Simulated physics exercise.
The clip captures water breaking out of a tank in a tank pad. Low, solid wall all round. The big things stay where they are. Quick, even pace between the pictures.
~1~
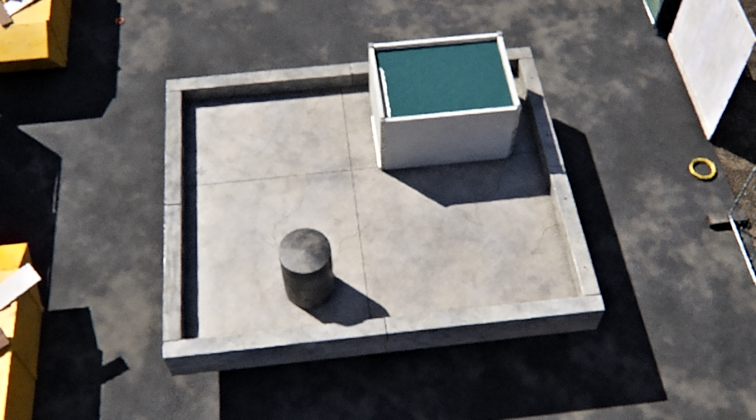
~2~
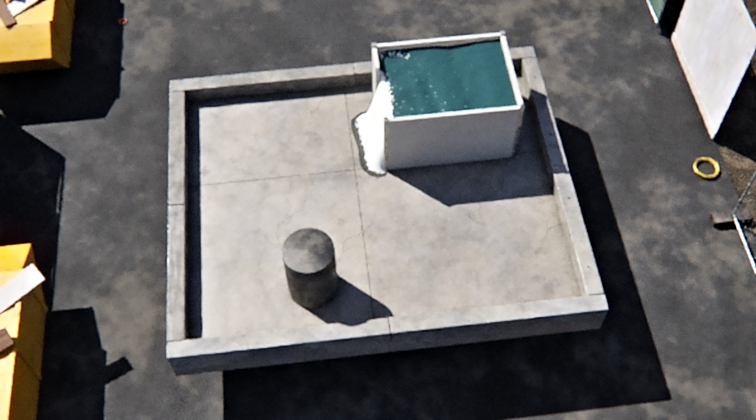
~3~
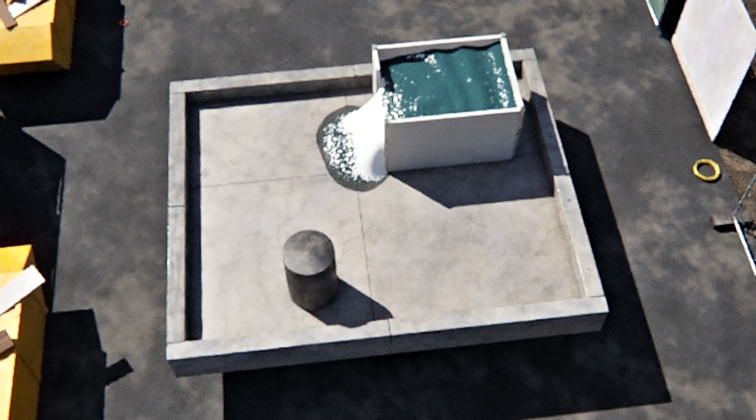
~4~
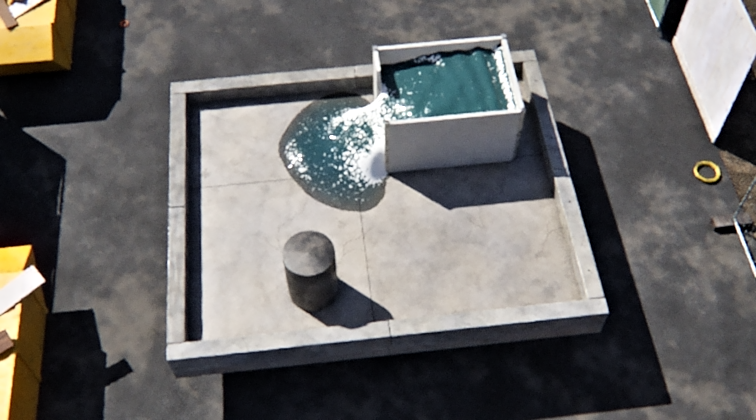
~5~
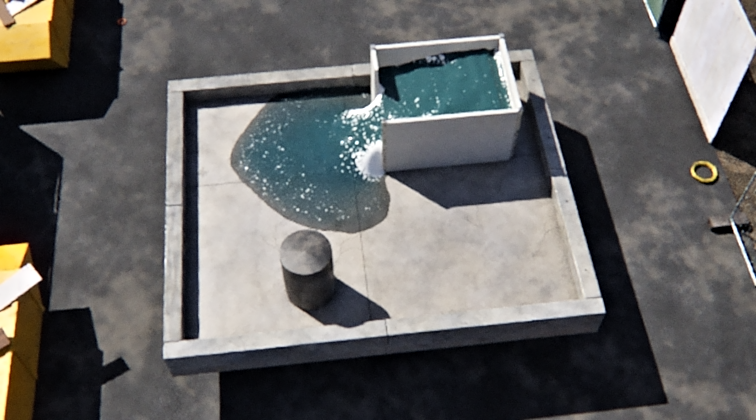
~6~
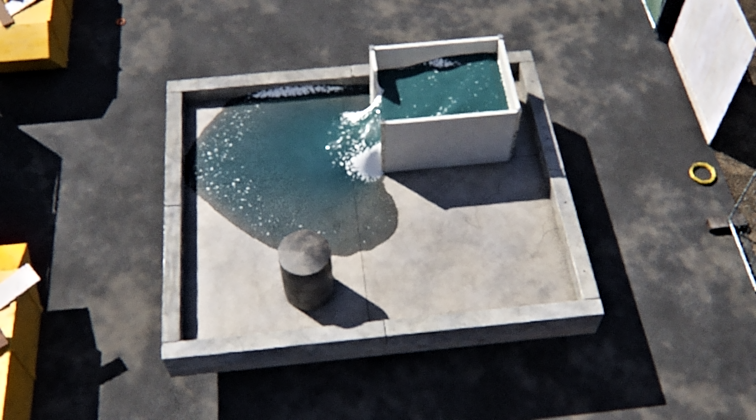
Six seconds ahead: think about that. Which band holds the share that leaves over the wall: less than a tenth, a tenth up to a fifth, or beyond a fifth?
That share is a tenth up to a fifth.
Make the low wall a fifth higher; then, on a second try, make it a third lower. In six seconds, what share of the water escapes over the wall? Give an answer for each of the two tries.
About 8 per cent, then about 30 per cent.
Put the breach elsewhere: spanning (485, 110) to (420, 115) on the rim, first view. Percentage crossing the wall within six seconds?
Around 10 percent.
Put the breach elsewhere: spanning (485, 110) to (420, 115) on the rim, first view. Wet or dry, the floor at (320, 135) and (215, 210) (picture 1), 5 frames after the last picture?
One after the other: Not flooded, not flooded.
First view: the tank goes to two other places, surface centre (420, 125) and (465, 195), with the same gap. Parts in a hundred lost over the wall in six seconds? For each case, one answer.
Roughly 14 per cent in the first case and 12 per cent in the second.
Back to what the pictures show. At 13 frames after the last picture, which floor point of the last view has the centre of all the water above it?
Near (316, 177) in the last view.
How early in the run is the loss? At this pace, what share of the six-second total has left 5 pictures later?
Note - share reached: 5 %.
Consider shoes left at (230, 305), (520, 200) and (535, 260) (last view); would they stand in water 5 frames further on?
First spot swamped, second spot spared, third spot spared.
A moment on, water covers 45 % of the floor; the low wall has let 0 % over.
Next, water covers 50 % of the floor; the low wall has let 1 % over.
Then, water covers 55 % of the floor; the low wall has let 11 % over.
Later, water covers 70 % of the floor; the low wall has let 15 % over.
In the end, water covers 85 % of the floor; the low wall has let 15 % over.
